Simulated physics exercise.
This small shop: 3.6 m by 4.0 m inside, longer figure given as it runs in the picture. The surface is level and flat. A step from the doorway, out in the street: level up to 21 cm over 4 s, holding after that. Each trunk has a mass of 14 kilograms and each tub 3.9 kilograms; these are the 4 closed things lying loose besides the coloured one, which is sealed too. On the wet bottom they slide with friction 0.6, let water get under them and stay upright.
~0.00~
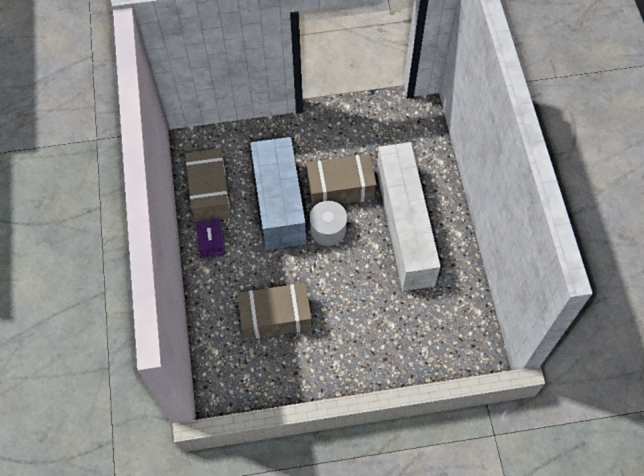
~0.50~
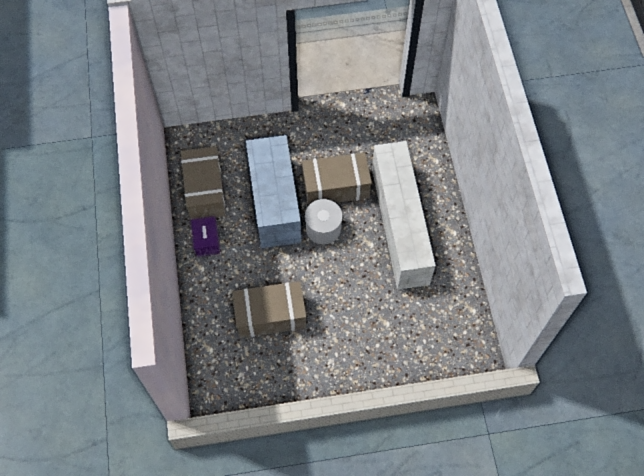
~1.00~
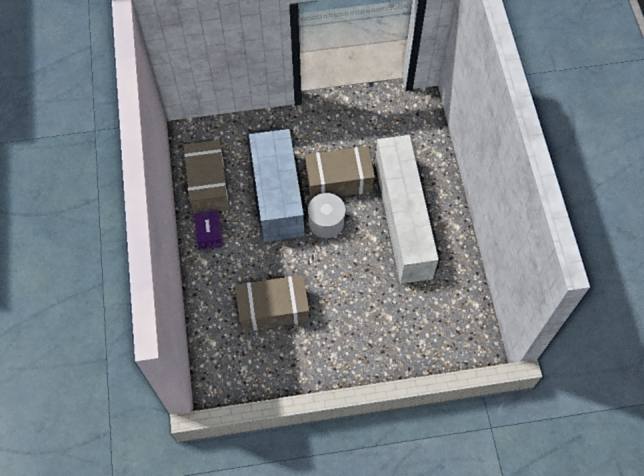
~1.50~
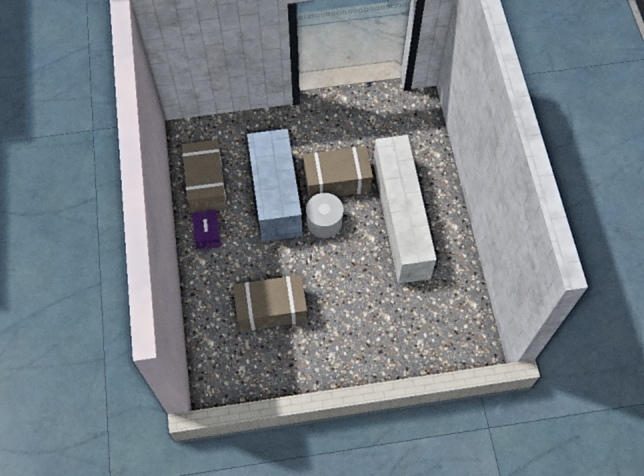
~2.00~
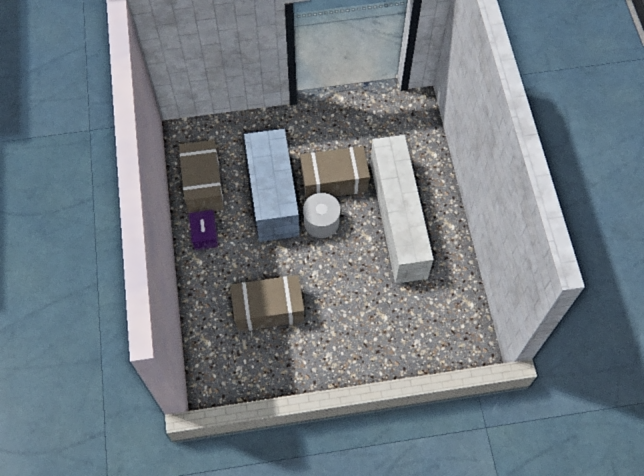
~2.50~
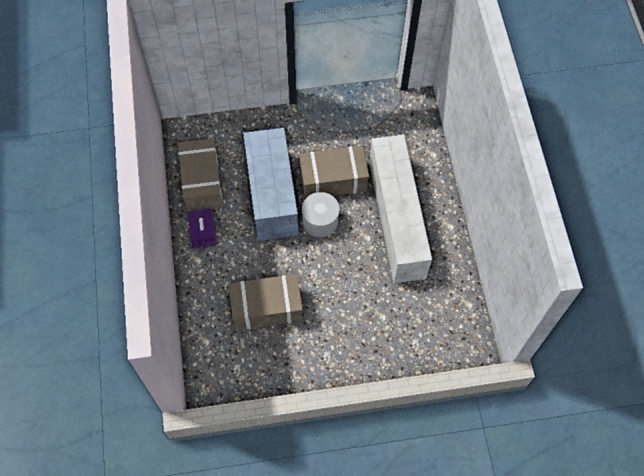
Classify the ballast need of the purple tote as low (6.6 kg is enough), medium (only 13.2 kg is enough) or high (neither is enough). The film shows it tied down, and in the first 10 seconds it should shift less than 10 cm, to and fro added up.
Medium.
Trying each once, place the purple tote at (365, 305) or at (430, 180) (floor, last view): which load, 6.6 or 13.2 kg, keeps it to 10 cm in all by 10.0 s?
Result, try 1: Both fail; try 2: Both fail.
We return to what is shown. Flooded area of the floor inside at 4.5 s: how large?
4.5 m2.
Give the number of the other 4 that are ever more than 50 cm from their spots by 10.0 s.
Total: 2.
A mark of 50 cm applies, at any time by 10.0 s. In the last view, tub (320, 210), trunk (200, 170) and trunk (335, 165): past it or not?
Results in sequence: Threshold exceeded; threshold not reached; threshold exceeded.
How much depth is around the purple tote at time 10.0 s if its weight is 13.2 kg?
Something like 6 centimetres.
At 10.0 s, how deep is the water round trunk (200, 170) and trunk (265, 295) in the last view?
Depths: Near 5 cm, then near 8 cm.
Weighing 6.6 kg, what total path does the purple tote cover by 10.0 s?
Around 20 centimetres in total.
After 3.5 s the purple tote would be 0 cm from its start with 6.6 kg and 0 cm from its start with 13.2 kg; 0 cm of water round it then.
After 4.5 s the purple tote would be 0 cm from its start with 6.6 kg and 0 cm from its start with 13.2 kg; 0 cm of water round it then.
After 7.0 s the purple tote would be 0 cm from its start with 6.6 kg and 0 cm from its start with 13.2 kg; 0 cm of water round it then.
After 10.0 s the purple tote would be 21 cm from its start with 6.6 kg and 2 cm from its start with 13.2 kg; 6 cm of water round it then.
